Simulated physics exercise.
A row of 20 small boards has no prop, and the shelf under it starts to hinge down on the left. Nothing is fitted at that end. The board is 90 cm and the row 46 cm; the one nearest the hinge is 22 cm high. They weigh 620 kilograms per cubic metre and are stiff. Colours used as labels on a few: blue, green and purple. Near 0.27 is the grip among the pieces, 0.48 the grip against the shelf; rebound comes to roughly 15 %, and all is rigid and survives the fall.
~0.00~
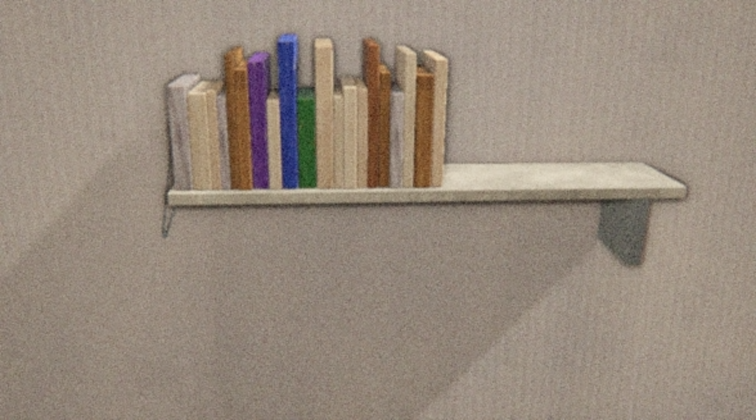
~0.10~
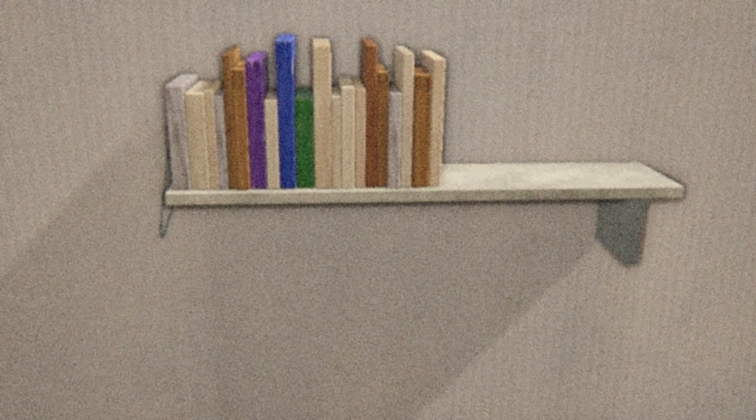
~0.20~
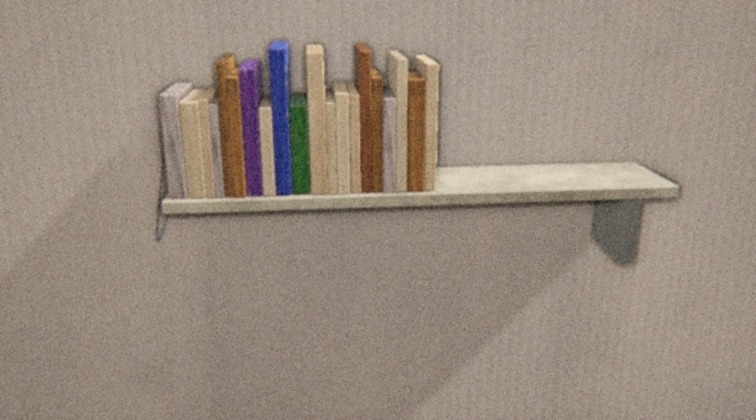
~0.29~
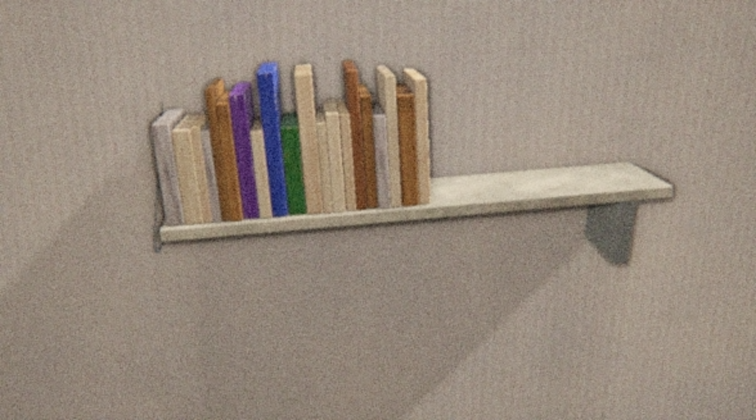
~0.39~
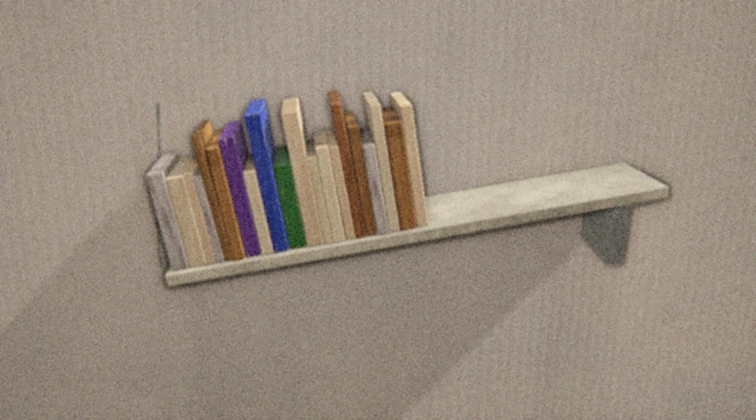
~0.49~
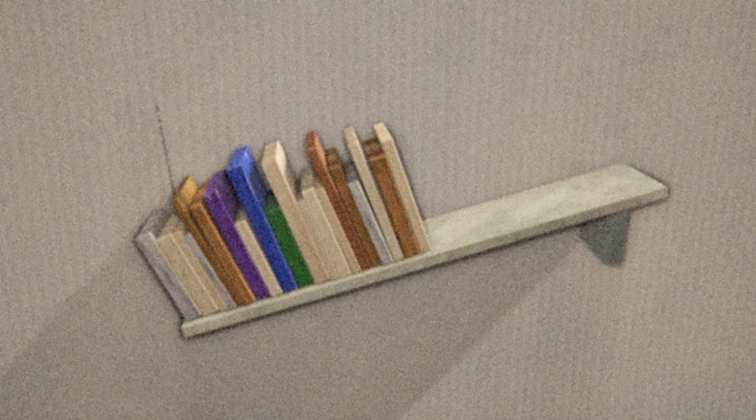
A wall shelf holding a row of upright books, among them purple, blue and green ones, starts level, then its left end begins to sink. The shelf slopes down more and more steeply to the left while its right end stays by the bracket, and the books tilt leftward with it.
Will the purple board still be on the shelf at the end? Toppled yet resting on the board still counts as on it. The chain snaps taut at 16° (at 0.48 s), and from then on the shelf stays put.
No.
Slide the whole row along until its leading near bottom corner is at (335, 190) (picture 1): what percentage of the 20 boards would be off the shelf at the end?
After that change, 10 per cent.
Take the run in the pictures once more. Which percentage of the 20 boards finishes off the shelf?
45 per cent.
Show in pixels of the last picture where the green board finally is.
Resting position, last image: About (227, 285).
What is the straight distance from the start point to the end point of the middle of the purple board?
Distance start to end: Approx. 100 cm.
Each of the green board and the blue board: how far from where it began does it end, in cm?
For green it's roughly 30 cm, and for blue it's roughly 100 cm.
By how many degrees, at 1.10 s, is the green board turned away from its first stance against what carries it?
Near 60 degrees from how it began.
After 0.72 s, none of the 20 boards off the shelf, 20 disturbed; purple board 48° from how it stood; blue board 47° from how it stood.
After 1.10 s, 7 of the 20 boards off the shelf; purple board upside down; blue board on its side.
In the end (1.7 s), 9 of the 20 boards off the shelf; purple board on its side; blue board on its side; green board on its side.
